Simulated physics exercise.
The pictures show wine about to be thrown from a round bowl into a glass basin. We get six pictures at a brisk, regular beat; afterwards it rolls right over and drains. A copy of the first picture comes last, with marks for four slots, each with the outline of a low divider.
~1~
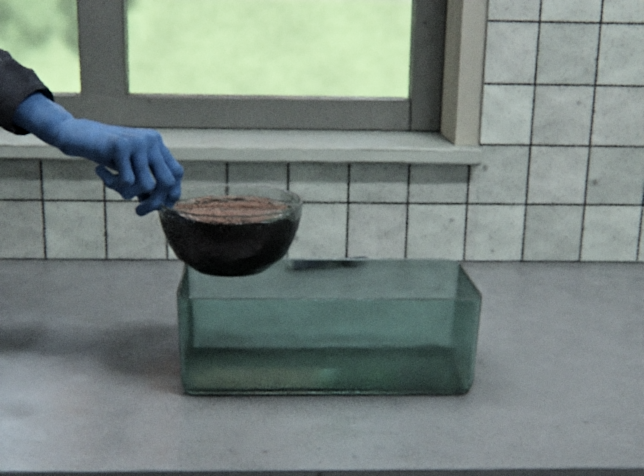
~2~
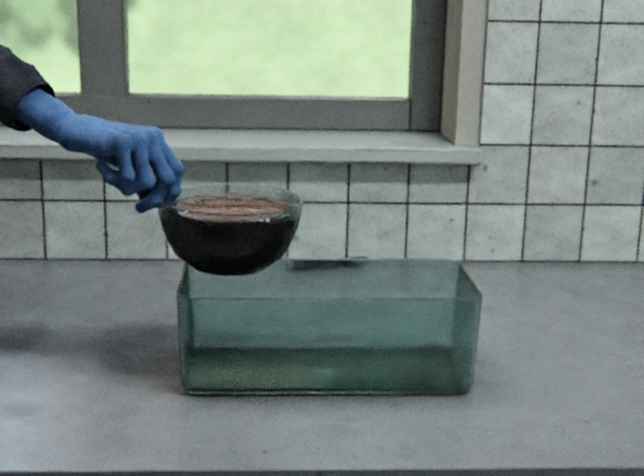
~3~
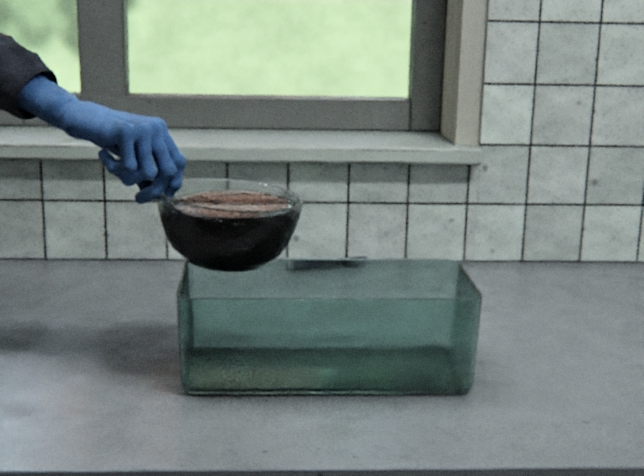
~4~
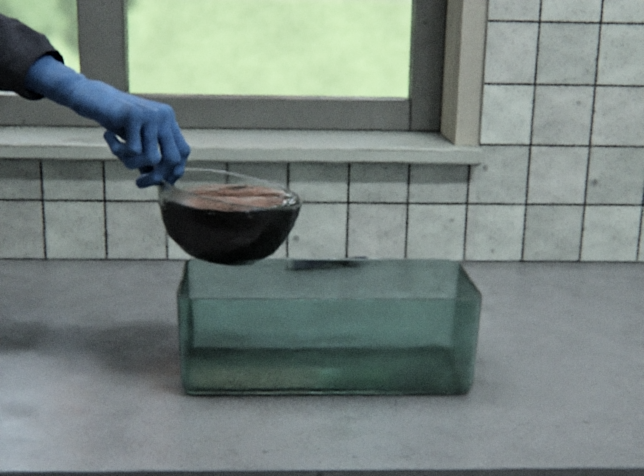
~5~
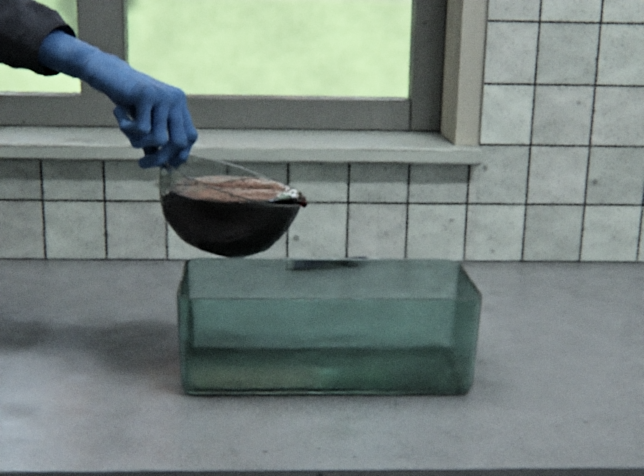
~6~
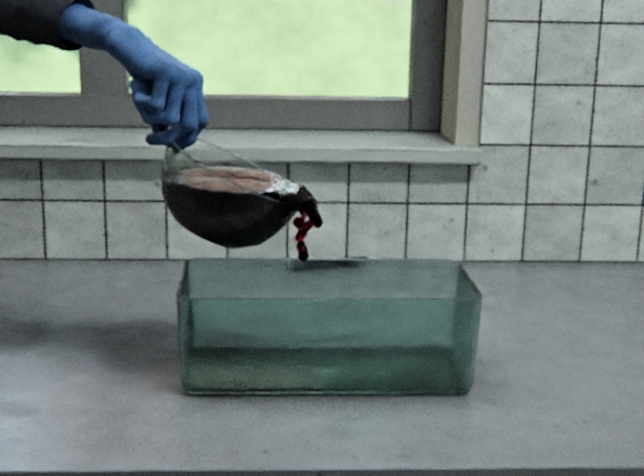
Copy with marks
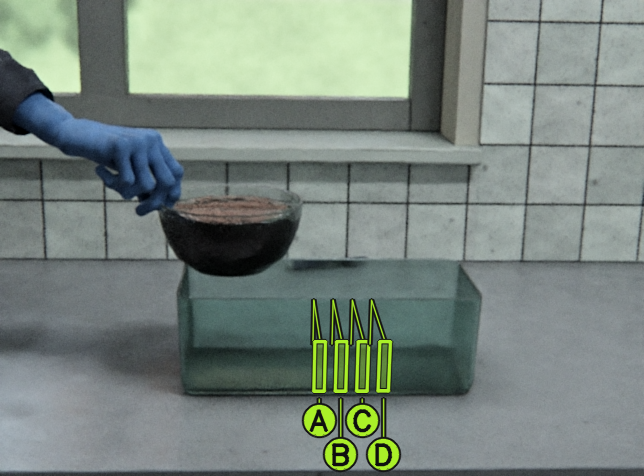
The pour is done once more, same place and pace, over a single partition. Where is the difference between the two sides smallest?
Best: D.
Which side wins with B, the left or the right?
More ends on the right.
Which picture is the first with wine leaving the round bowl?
In picture 5.
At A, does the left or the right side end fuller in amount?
The right one.
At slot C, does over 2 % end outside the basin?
No, it does not.
On the marked copy, A at (319, 398); B at (340, 398); C at (362, 398); D at (383, 398).
With A, about 3 % ends left of the wall and 97 % right of it.
With B, about 4 % ends left of the wall and 95 % right of it.
With C, about 12 % ends left of the wall and 87 % right of it.
With D, about 42 % ends left of the wall and 57 % right of it.
